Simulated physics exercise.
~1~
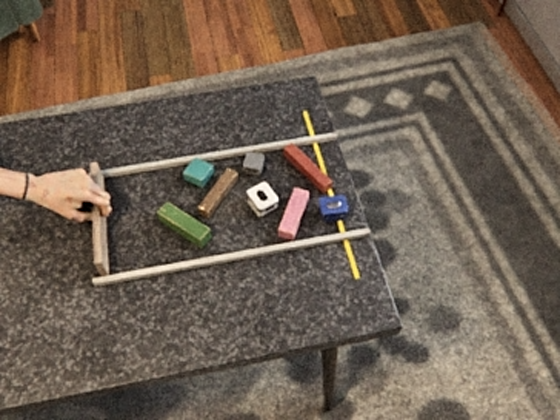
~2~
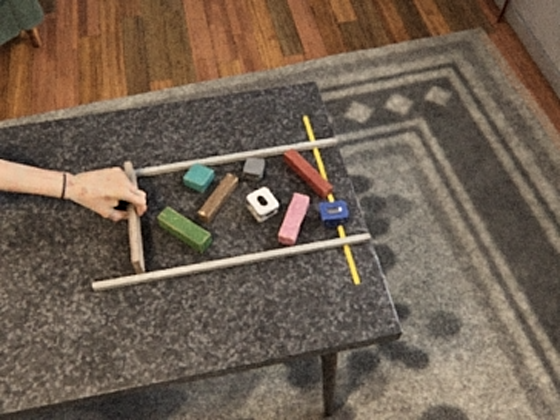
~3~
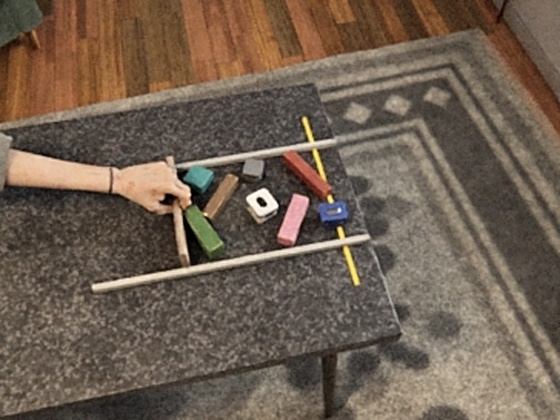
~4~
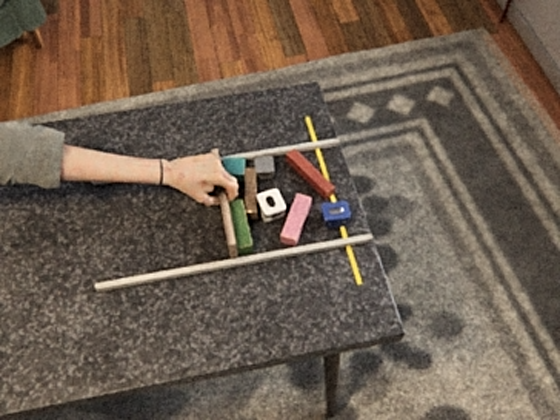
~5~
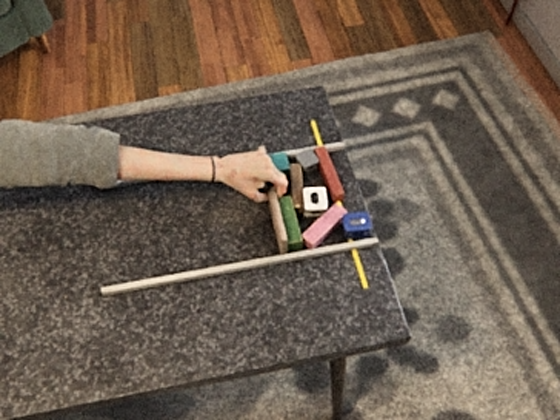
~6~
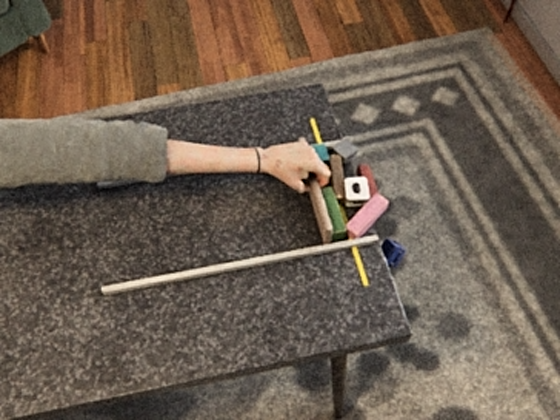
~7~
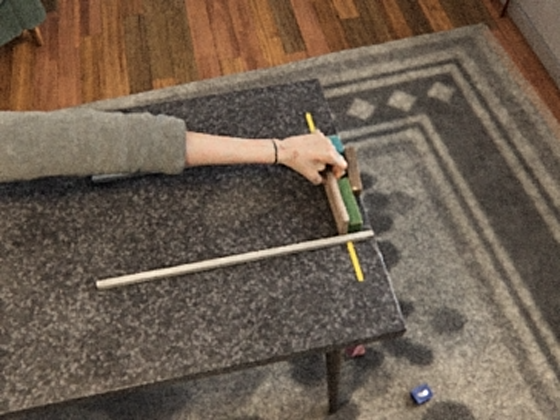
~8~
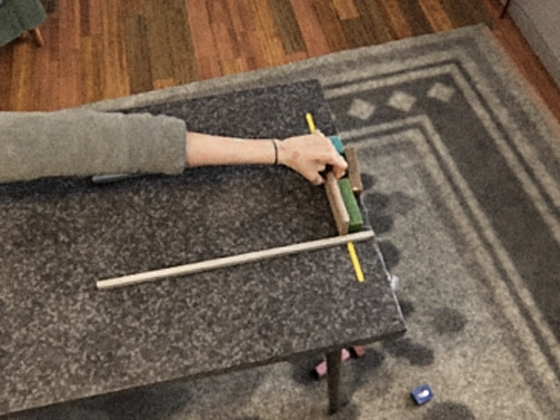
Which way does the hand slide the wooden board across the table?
The hand slides the board to the right, toward the yellow strip of tape near the table's edge.
